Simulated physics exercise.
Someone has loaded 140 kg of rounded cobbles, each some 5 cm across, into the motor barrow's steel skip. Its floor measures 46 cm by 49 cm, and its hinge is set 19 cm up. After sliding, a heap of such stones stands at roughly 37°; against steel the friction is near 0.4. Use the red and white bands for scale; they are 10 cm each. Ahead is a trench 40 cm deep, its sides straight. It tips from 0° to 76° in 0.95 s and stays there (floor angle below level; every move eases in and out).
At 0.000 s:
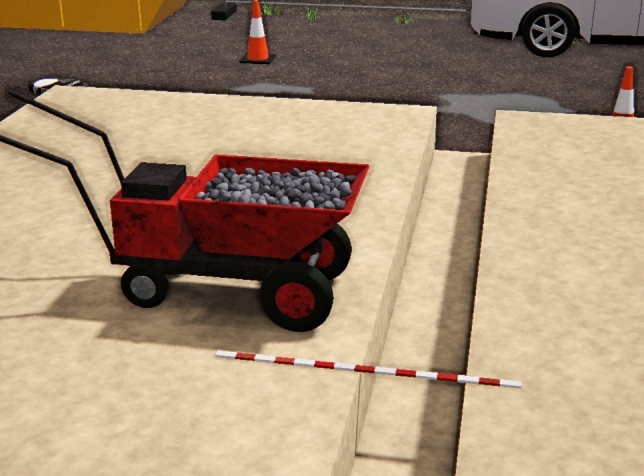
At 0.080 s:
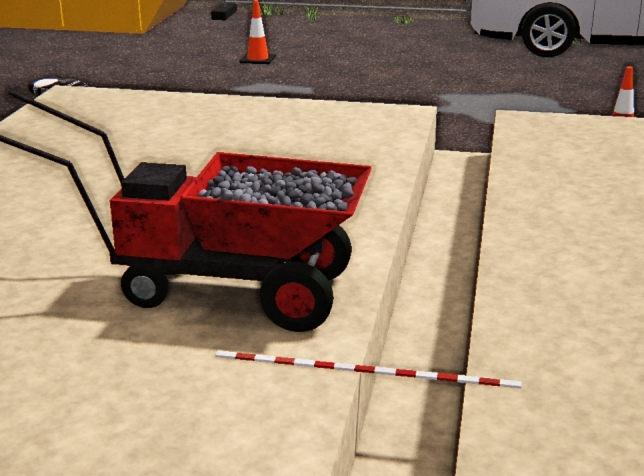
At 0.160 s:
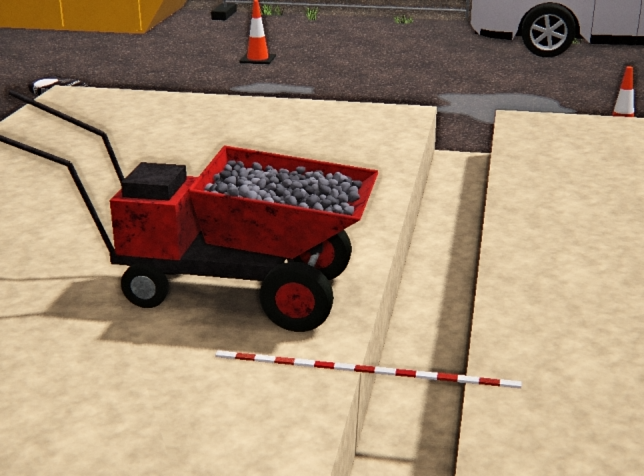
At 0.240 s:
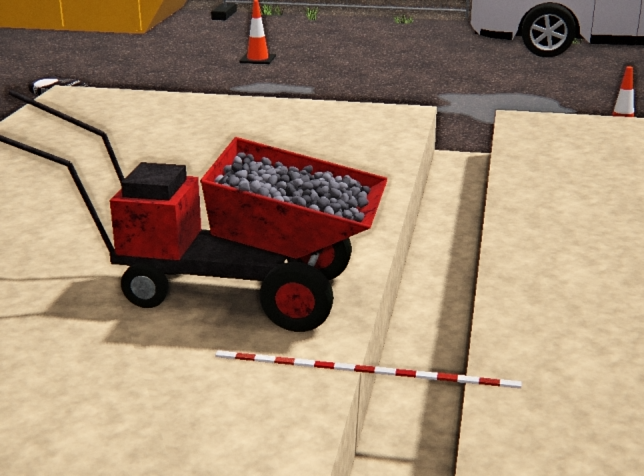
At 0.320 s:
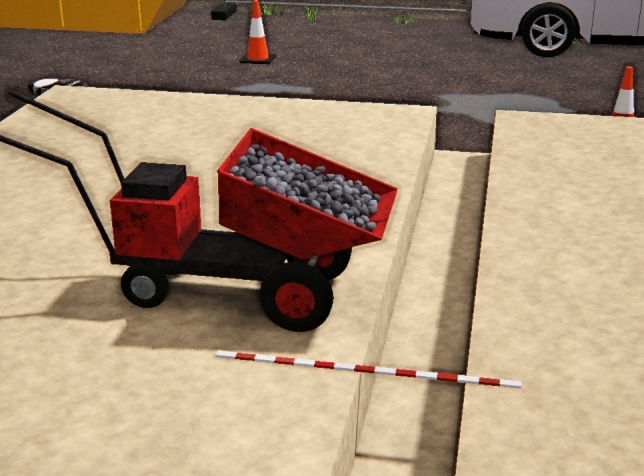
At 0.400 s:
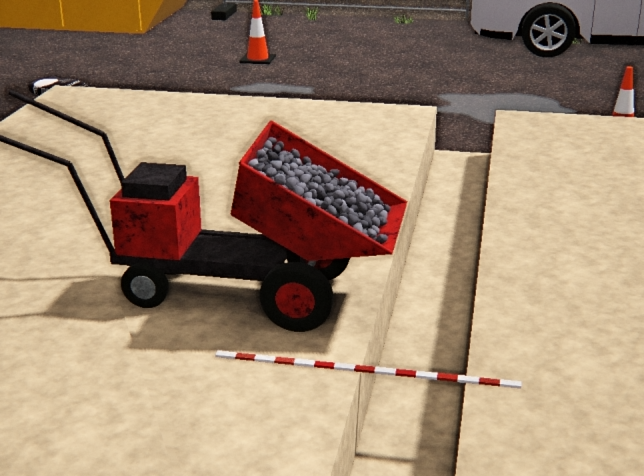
In this clip, a red motor barrow loaded with grey rounded stones stands on pale ground beside a straight-sided trench, and its skip tilts steadily forward to the right, the rear rising while the wheels stay still.
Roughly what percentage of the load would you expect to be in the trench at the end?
I'd expect around 98 per cent.
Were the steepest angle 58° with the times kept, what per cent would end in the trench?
Around 90 per cent would finish in the trench.
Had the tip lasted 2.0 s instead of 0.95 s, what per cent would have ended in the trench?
Something close to 100 per cent.
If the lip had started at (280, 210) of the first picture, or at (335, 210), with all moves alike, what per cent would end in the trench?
From the first spot near 65, from the second near 100 per cent.
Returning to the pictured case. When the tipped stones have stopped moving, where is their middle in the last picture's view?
Look at roughly (436, 369).
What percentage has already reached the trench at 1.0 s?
About 55 per cent by then.
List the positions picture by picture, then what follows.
In the first frame, the skip is at 0°, its lip at (350, 213); the top of the load is at (310, 183).
In the second frame, the skip is at 2°, its lip at (352, 215); the top of the load is at (283, 182); the stones move at 0.3 m/s on average.
In the third frame, the skip is at 6°, its lip at (360, 219); the top of the load is at (270, 179); the stones move at 0.5 m/s on average.
In the fourth frame, the skip is at 12°, its lip at (370, 228); the top of the load is at (251, 171); the stones move at 0.7 m/s on average.
In the fifth frame, lip at (381, 239), floor tilted 20°, highest stones at (253, 160); the stones move at 0.9 m/s on average.
In the sixth frame, the skip is at 29°, its lip at (392, 253); the top of the load is at (268, 151); the stones move at 1.0 m/s on average.
After 0.7 s the floor is at 64°; 100 % in the skip; the foremost stones are at (424, 285).
After 1.0 s the floor is at 76°; 42 % in the skip, 57 % in the trench, 1 % past the trench; the foremost stones are at (478, 324).
After 1.4 s the floor is at 76°; 4 % in the skip, 94 % in the trench, 2 % past the trench; the foremost stones are at (544, 338).
After 3.3 s the floor is at 76°; 0 % in the skip, 98 % in the trench, 2 % past the trench; the foremost stones are at (586, 352).
